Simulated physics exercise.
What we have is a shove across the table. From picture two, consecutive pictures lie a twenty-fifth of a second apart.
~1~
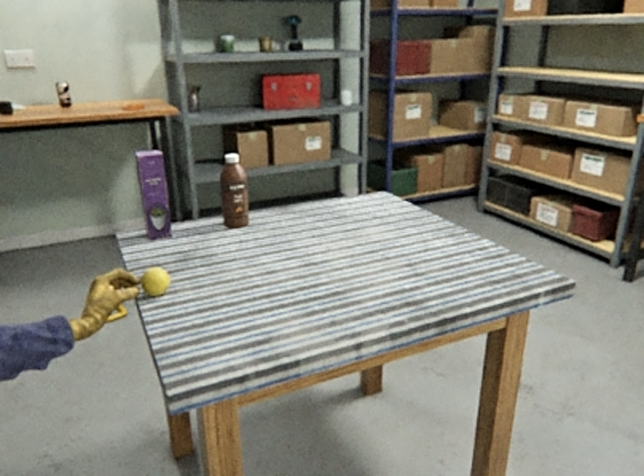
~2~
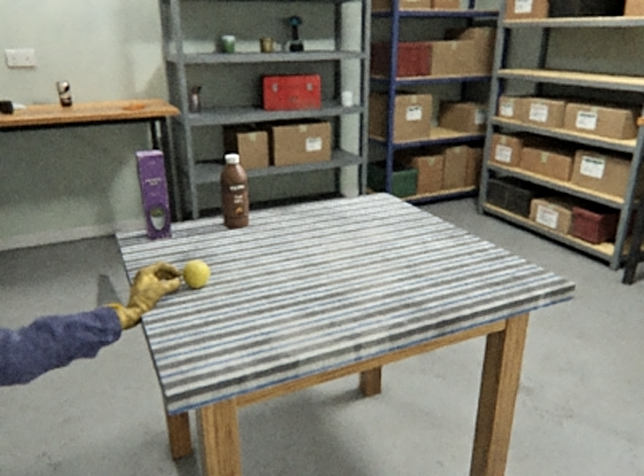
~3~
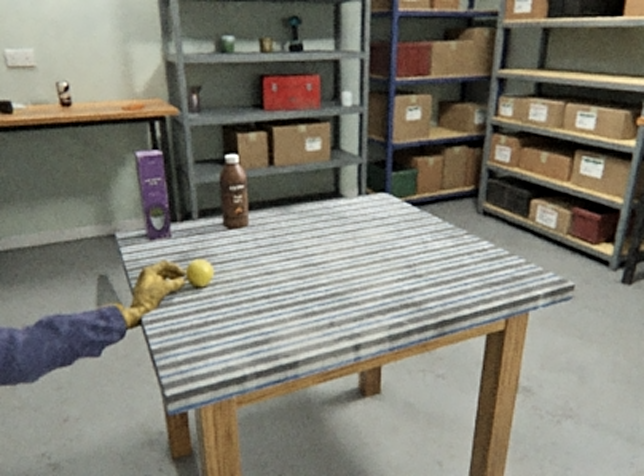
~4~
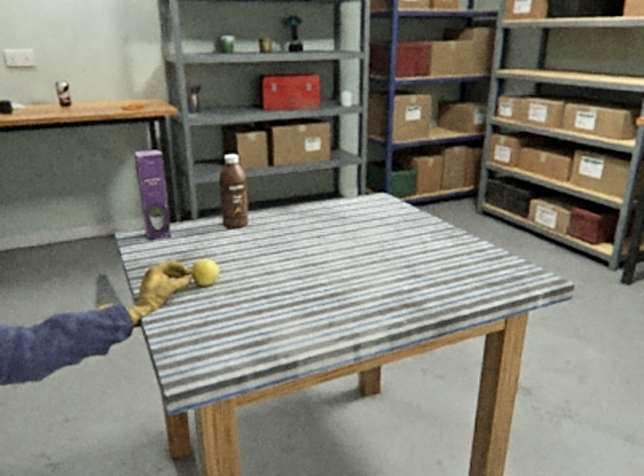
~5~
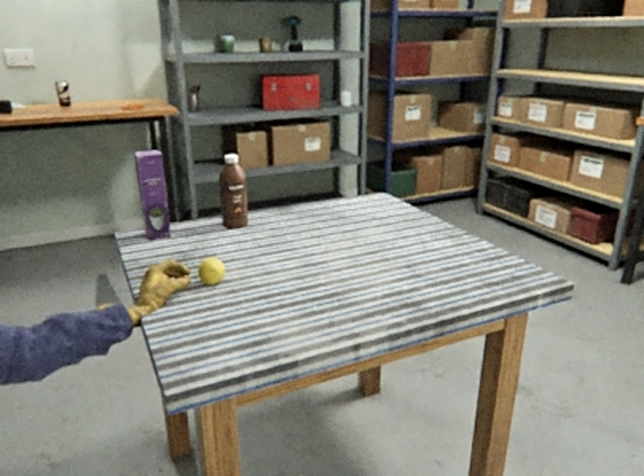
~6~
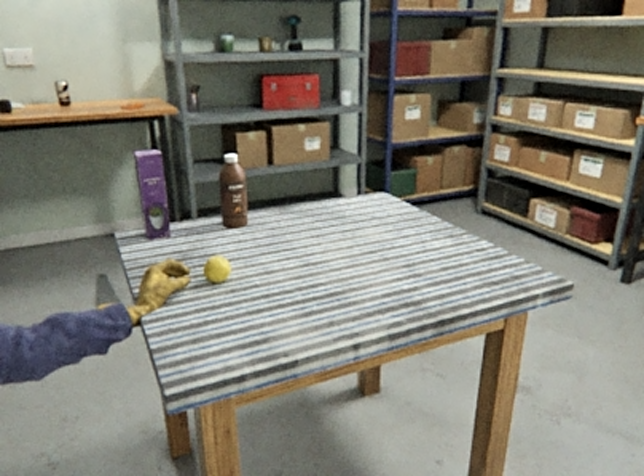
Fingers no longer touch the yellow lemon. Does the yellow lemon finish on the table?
Yes, it finishes on the table.
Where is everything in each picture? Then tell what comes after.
Under the hand; yellow lemon (155, 282), in the first picture.
Under the hand; yellow lemon (196, 274), in the second picture.
Under the hand; yellow lemon (200, 273), in the third picture.
Yellow lemon (205, 272), in the fourth picture.
Yellow lemon (212, 271), in the fifth picture.
Yellow lemon (217, 269) displaced a little, in the sixth picture.
Then, 0.30 s past the last view, yellow lemon displaced well along near (257, 262).
Then, 0.60 s past the last view, yellow lemon displaced well along near (285, 257).
Finally, moved from the start, yellow lemon. Final places as the last picture's camera would see them, yellow lemon near (312, 252).
